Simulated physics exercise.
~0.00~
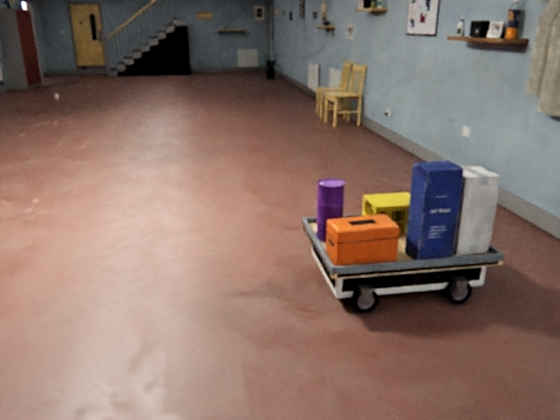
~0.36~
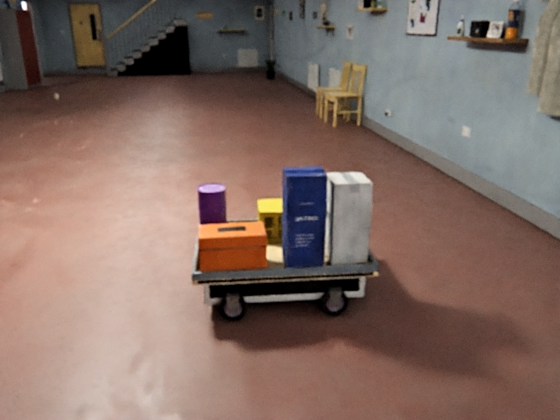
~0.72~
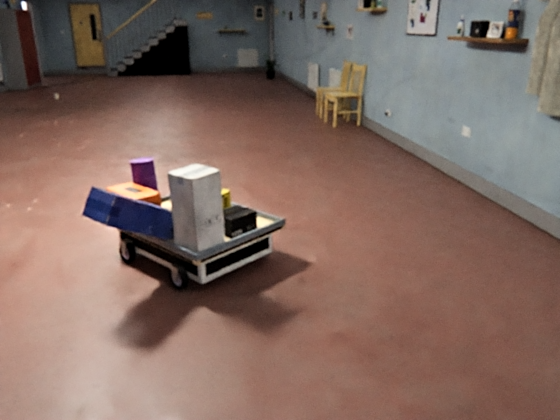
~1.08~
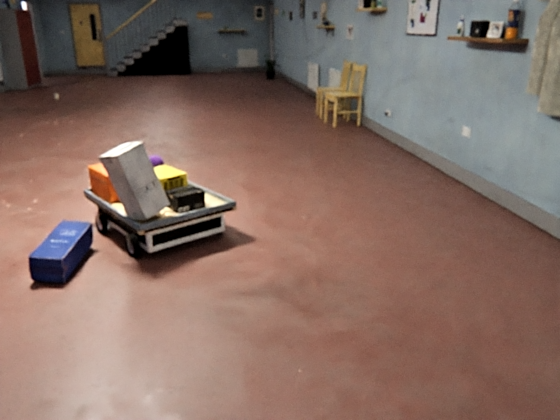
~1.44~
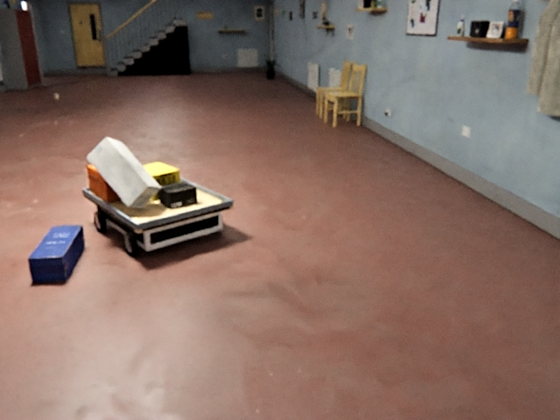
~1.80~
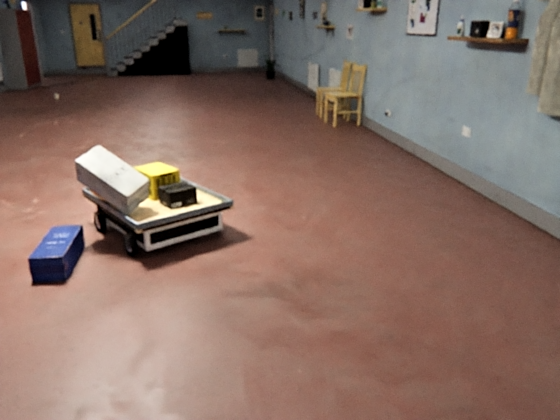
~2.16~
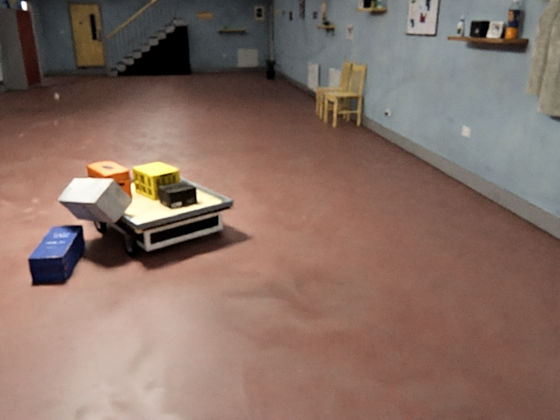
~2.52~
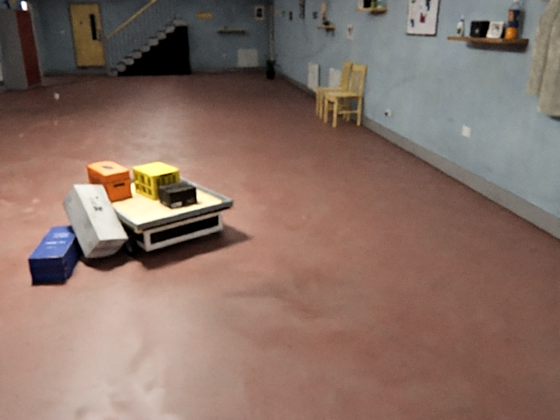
The footage shows a flat cart loaded with boxes, a toolbox, a crate and a purple canister rolling left across a reddish floor and turning away; the blue box tips off, then the cart stops and the white box topples over the edge, ending leaning beside the cart near the blue box.
